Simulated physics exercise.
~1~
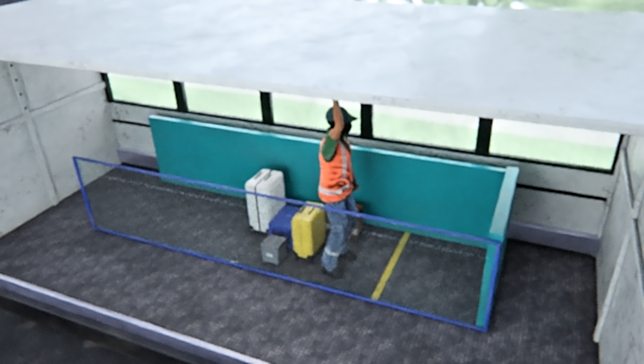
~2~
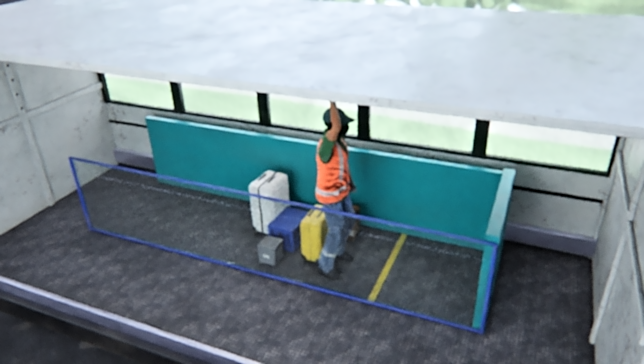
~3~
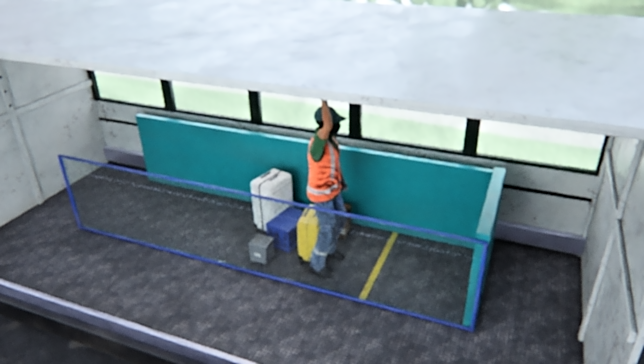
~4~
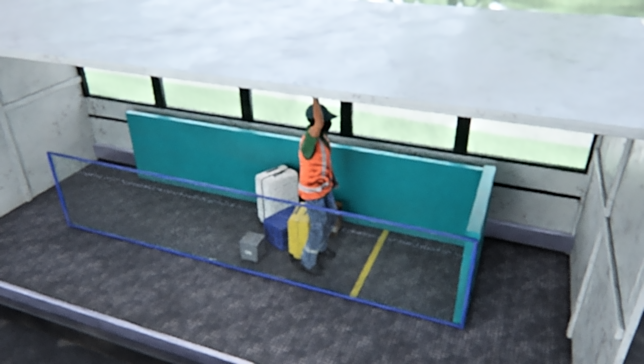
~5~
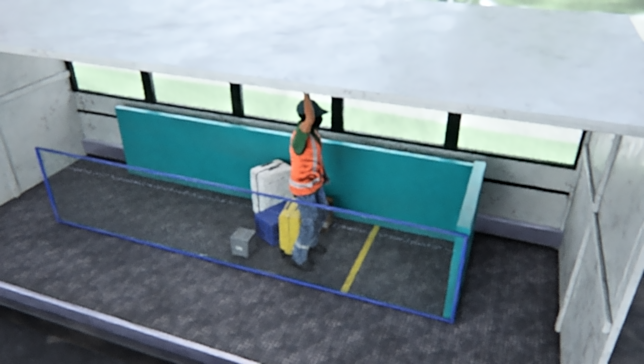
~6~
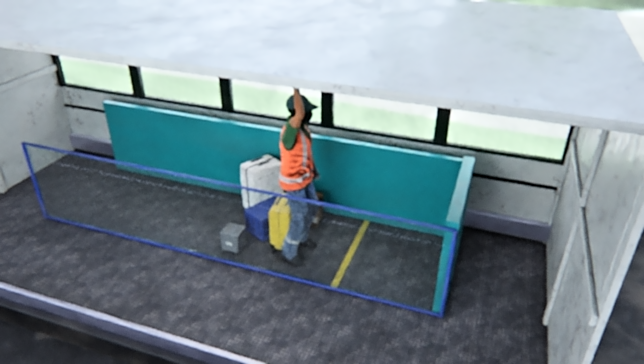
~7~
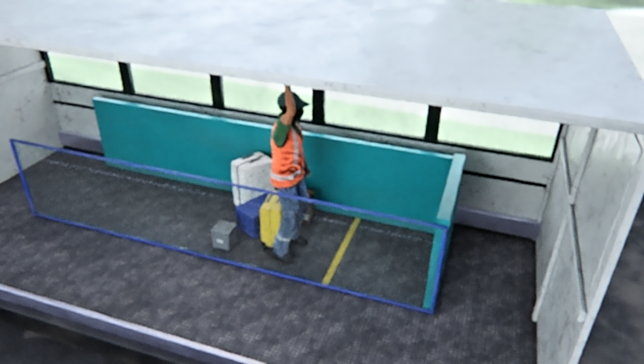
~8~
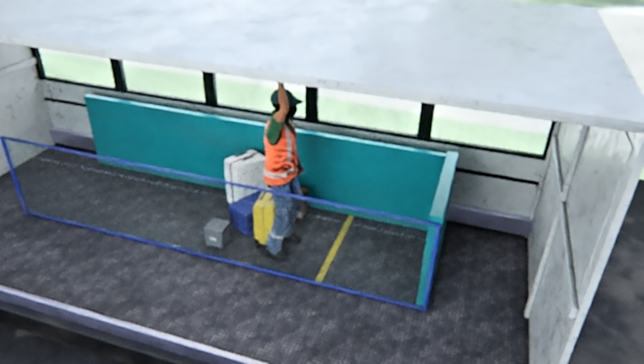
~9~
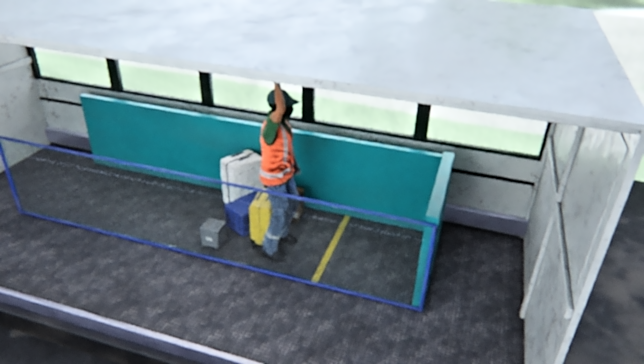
A white wheeled case, a blue crate and a yellow wheeled case stand upright on the dark floor of a bus bay, seen from above through its open side. A grey tub sits to their left, a brown carton is partly hidden behind a passenger in an orange vest with one arm raised overhead, and a yellow line crosses the floor to the right. As the view pans slightly right, the white and yellow cases shift slightly right. The blue crate then slides right too, alongside the white case. Everything settles short of the line, both cases upright, the passenger still standing.
